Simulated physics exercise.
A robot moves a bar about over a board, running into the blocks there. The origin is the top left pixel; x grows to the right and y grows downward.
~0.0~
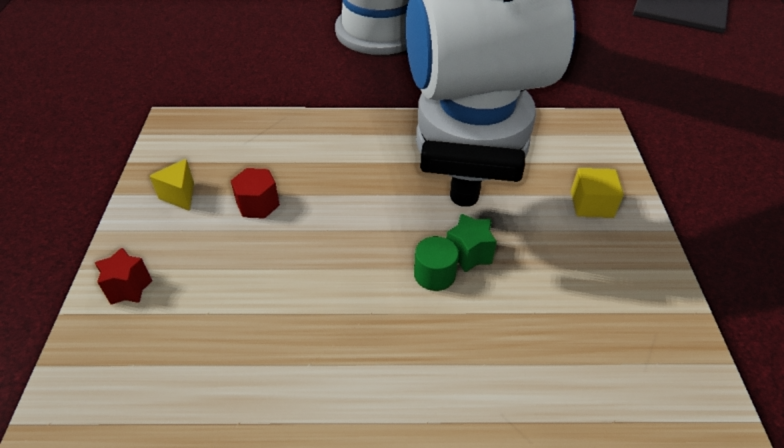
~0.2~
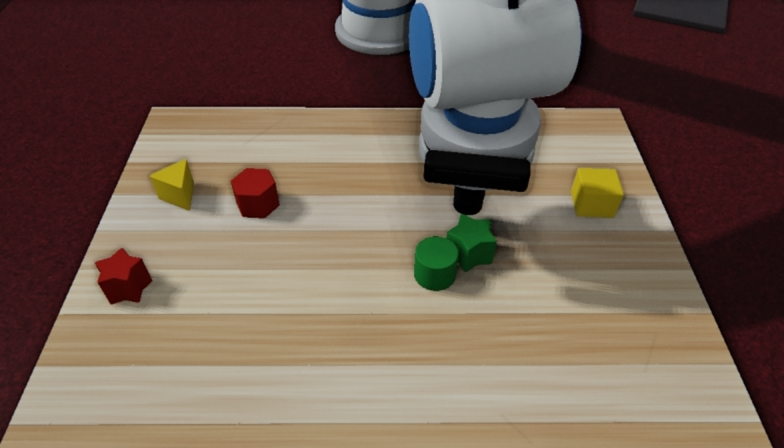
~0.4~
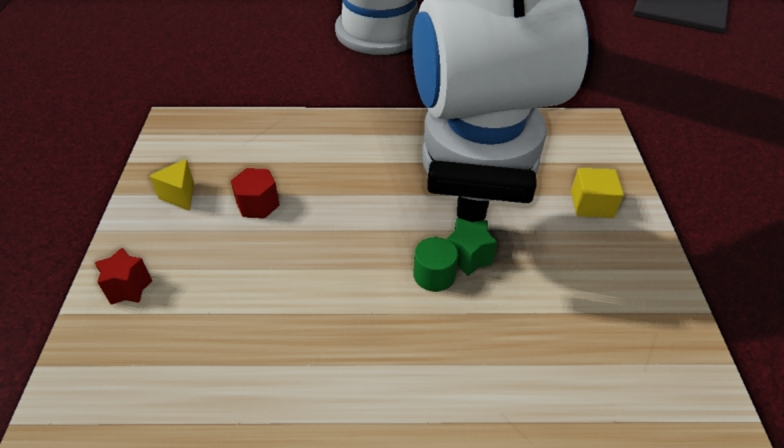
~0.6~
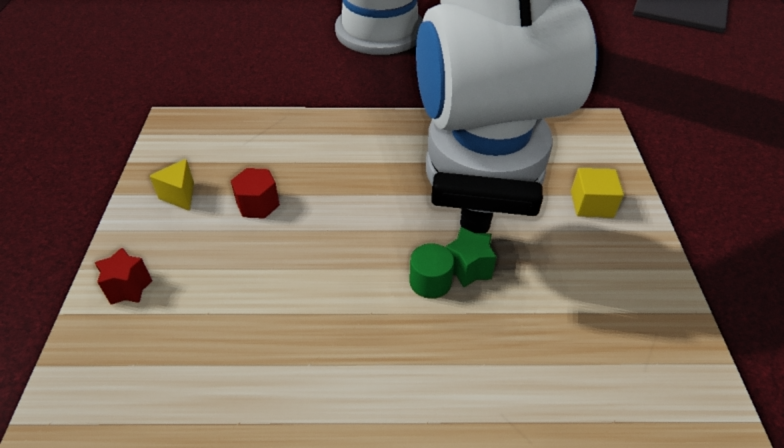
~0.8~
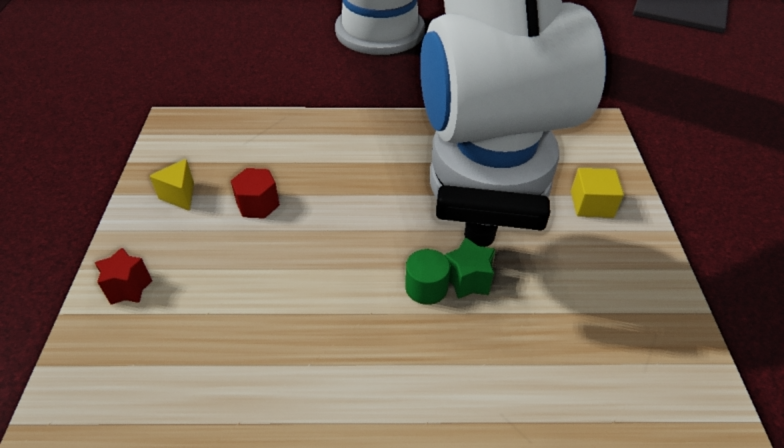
Robot arm moving toward the viewer over a wooden board, pushing a green star-shaped block and the green disc beside it.
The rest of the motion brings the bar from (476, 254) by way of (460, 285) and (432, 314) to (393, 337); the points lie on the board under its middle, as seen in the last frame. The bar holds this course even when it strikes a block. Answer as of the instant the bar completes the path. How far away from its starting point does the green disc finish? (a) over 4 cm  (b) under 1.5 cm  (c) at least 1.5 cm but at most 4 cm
My answer is option a.
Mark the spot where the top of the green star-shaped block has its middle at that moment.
If I read the scene right, the answer is (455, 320).
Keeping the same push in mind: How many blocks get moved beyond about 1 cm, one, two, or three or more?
Two blocks.
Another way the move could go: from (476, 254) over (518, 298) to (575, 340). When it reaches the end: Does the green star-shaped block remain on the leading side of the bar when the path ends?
I believe not.
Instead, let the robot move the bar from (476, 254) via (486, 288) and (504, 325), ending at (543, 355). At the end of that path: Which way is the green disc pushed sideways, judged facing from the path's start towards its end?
Moves right.
On the path given first. One third of the way, bar (462, 269); green disc (418, 274); green star-shaped block (464, 292), turned 25° anticlockwise.
Two thirds of the way, bar (433, 298); green disc (395, 281); green star-shaped block (457, 318), turned 60° anticlockwise.
At the end, bar (393, 321); green disc (378, 284); green star-shaped block (455, 320), turned 75° anticlockwise.
